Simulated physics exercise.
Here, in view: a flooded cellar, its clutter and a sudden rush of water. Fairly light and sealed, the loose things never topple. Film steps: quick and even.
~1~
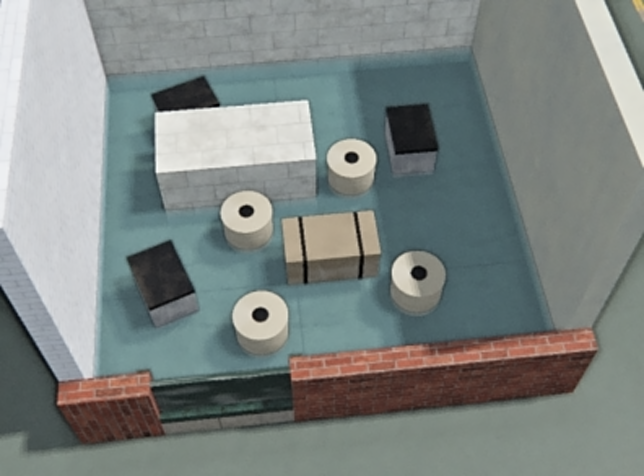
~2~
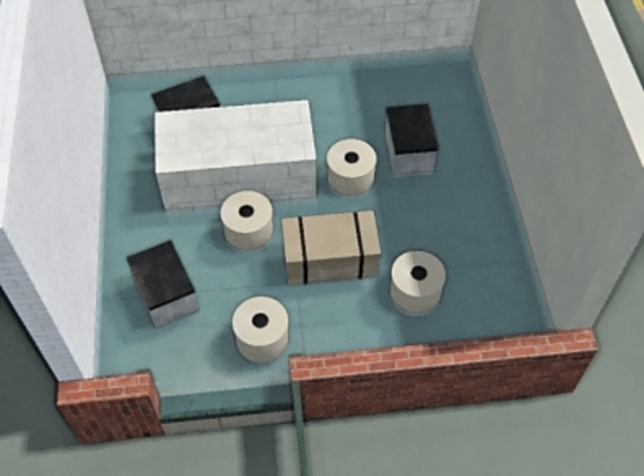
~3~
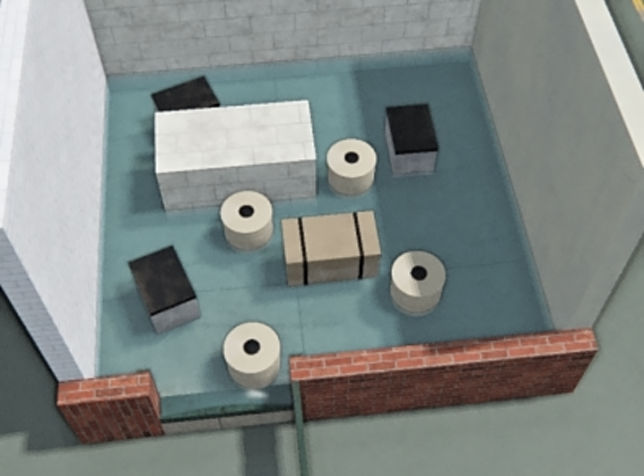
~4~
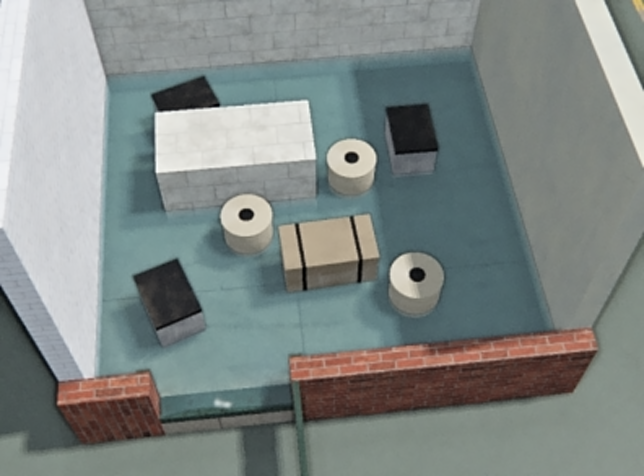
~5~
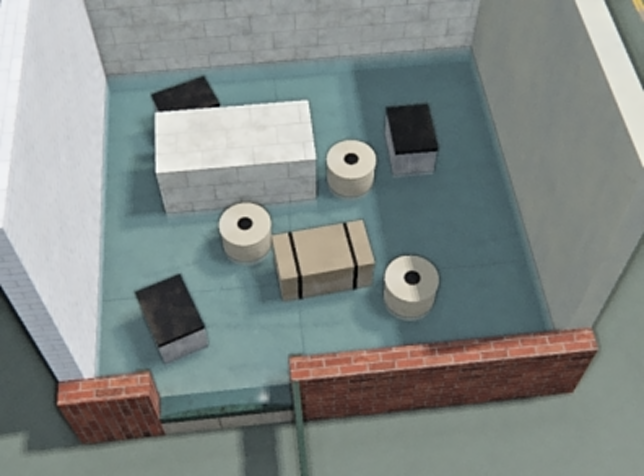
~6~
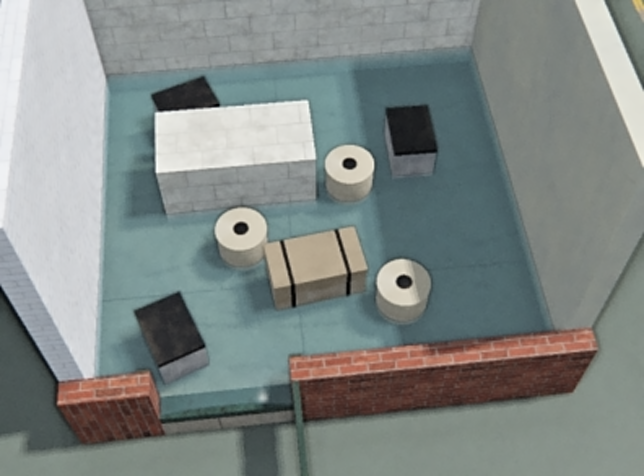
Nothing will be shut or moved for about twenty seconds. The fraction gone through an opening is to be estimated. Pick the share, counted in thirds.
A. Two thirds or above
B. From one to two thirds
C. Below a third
Two thirds or above (A).
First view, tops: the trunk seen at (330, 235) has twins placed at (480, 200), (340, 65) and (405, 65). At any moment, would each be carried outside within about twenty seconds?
Here's how it goes, in order: Gets out, then does not get out, then does not get out.
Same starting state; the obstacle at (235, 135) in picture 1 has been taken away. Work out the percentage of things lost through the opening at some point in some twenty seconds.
Around 80%.
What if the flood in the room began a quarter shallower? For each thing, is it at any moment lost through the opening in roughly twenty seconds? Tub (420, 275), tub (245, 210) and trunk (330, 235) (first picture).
Object by object the verdict is leaves, leaves, leaves.
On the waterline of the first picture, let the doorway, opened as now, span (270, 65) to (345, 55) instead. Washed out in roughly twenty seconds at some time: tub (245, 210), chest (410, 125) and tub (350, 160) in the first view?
Taken in that order, the answers are not lost, swept away, swept away.
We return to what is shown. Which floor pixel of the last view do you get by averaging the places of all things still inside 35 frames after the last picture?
About (224, 268).
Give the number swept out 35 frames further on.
By my count it is 6.
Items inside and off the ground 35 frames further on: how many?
It adds up to 2.
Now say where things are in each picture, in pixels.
The first frame shows a chest at (160, 273) floats; a trunk at (331, 236), afloat; 0 of 8 have shifted.
The second frame shows a chest at (160, 273), afloat; a trunk at (331, 236) floats; 0 of 8 have shifted.
The third frame shows a chest at (162, 279) floats, close to its start; a trunk at (330, 237), afloat; 1 of 8 have shifted.
The fourth frame shows a chest at (167, 292) floats, close to its start; a trunk at (328, 241) floats, close to its start; 2 of 8 have shifted.
The fifth frame shows a chest at (169, 308) floats, a stride from its start; a trunk at (323, 249), afloat, close to its start; 5 of 8 have shifted.
The sixth frame shows a chest at (169, 327), afloat, a stride from its start; a trunk at (315, 257), afloat, close to its start; 6 of 8 have shifted.
A moment on, 2 of 8 are out; 6 afloat.
Next, 5 of 8 are out; 3 afloat.
Later, 6 of 8 are out; 2 afloat.
In the end, 6 of 8 are out; 2 afloat.
